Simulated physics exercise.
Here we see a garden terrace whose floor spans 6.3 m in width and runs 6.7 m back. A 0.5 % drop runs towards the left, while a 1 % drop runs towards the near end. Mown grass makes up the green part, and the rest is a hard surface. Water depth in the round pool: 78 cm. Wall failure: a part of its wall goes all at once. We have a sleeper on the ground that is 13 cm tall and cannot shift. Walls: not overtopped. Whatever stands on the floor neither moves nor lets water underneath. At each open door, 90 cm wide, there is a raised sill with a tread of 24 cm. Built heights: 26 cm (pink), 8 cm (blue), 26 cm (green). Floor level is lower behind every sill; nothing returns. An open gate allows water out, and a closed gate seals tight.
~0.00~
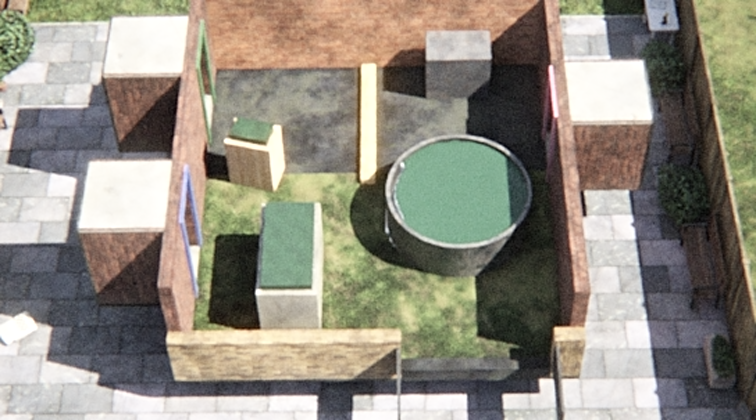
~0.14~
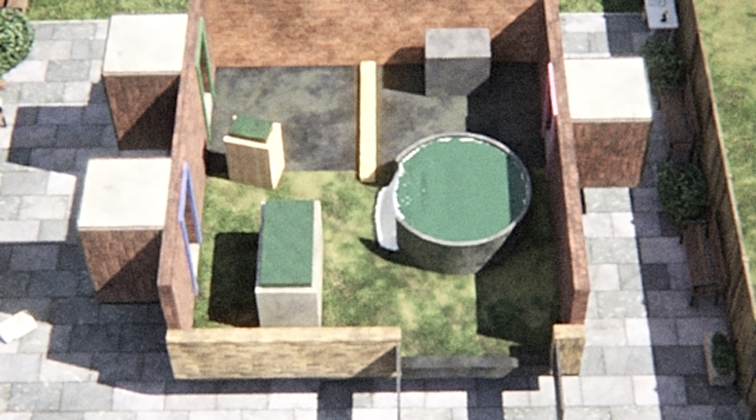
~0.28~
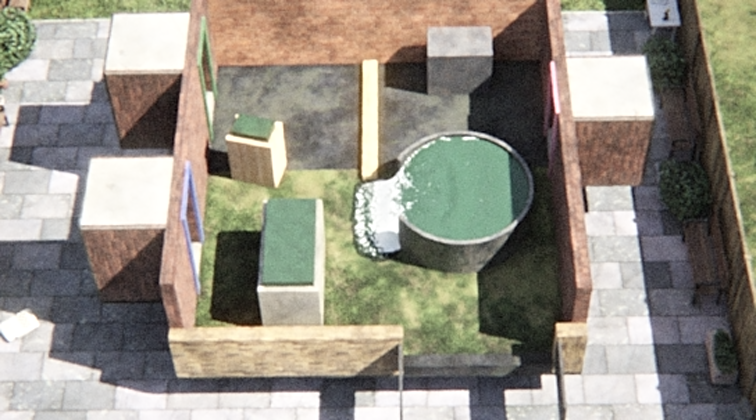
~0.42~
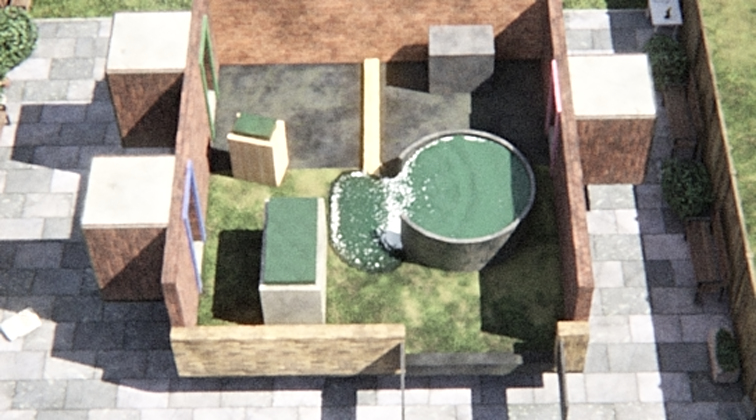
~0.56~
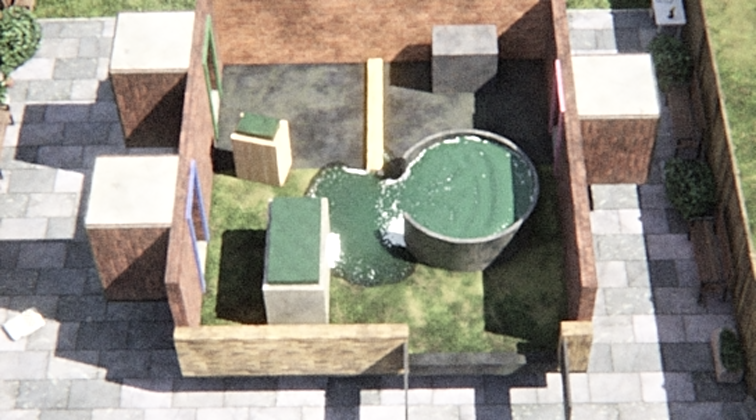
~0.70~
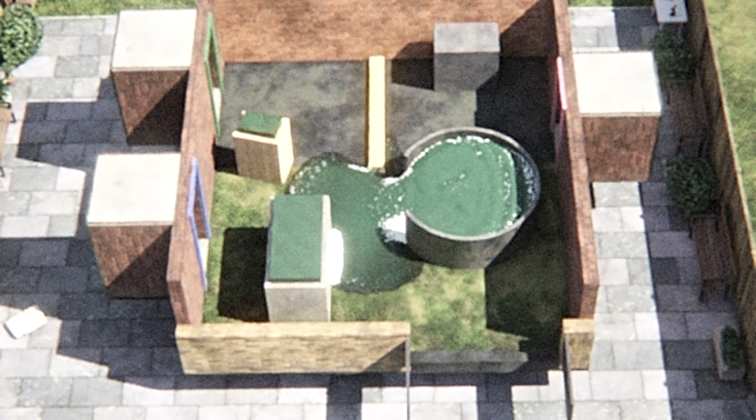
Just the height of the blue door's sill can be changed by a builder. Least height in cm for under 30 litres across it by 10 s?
Roughly 14.5 cm.
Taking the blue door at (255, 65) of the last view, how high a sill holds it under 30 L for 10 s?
You'd want it roughly 18 cm high.
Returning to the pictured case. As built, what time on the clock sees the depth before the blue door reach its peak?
Around 2.4 s.
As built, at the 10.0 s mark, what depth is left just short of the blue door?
The depth there is around 13.0 cm.
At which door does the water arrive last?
The answer is the pink one.
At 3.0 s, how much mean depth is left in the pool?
Near 32 cm, averaged.
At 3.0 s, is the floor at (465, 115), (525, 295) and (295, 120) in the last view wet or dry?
Point by point, the first is spared, the second spared and the third awash.
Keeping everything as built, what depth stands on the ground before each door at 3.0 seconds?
Door depths (cm): Pink = 0, blue = 16, green = 9.
After 1.4 s water covers 30 % of the floor, deepest (40 cm) near (341, 247); it has not reached the blue door.
After 3.0 s water covers 60 % of the floor, deepest (30 cm) near (243, 69); 16 cm at the blue door, 34 litres in over its 8 cm sill.
After 10.0 s water covers 90 % of the floor, deepest (16 cm) near (199, 353); 13 cm at the blue door, 158 litres in over its 8 cm sill.
At the blue door as built, the water arrived by 1.6 s and peaked near 17 cm at 2.4 s.
Run again over the same 10 s with other heights there, 75 litres in over 11.5 cm, 9 litres over 18 cm. The limit of 30 litres is kept from about 14.5 cm up.
